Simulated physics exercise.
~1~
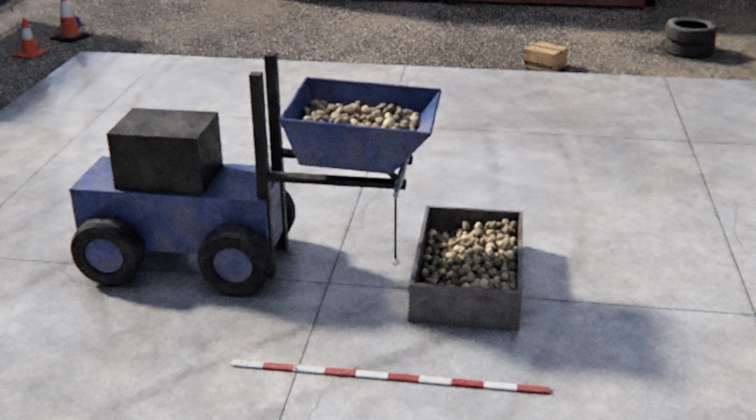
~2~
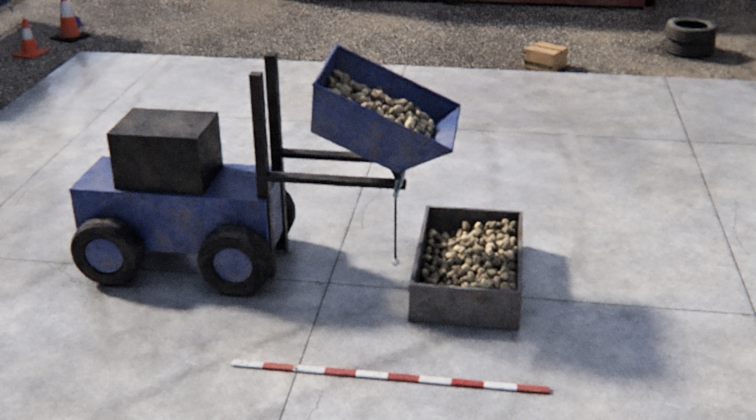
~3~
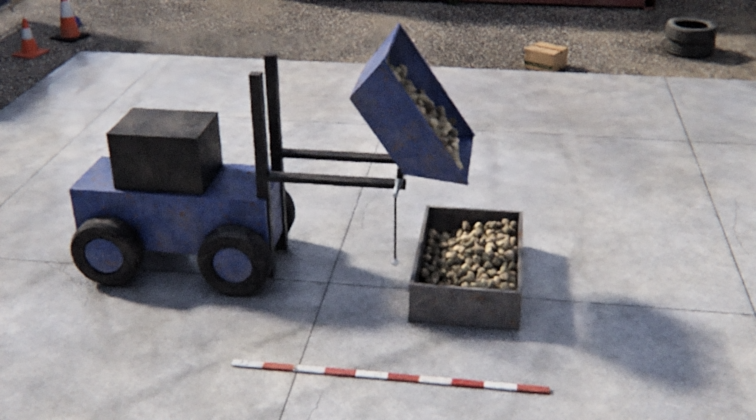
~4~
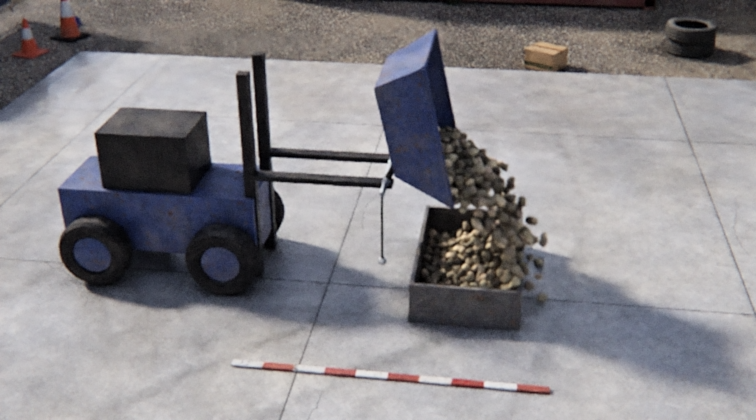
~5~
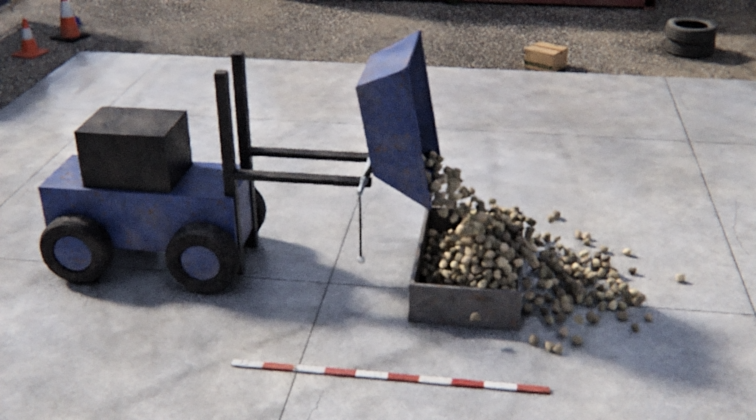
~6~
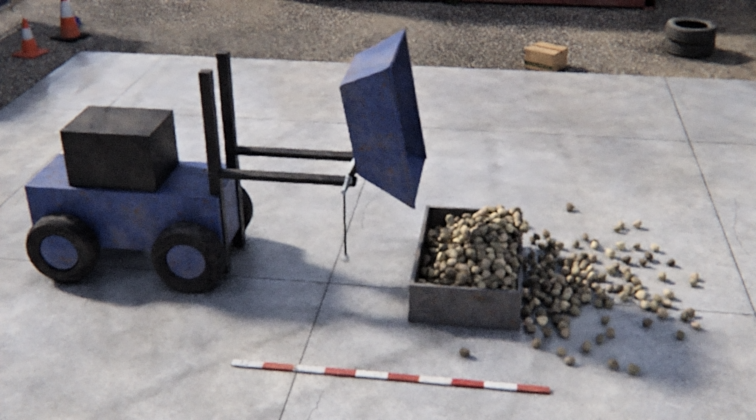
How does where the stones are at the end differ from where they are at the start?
At the start the stones are split between the raised blue skip and the bin. By the end they lie lower and farther right, heaped in the bin and scattered on the ground to its right.
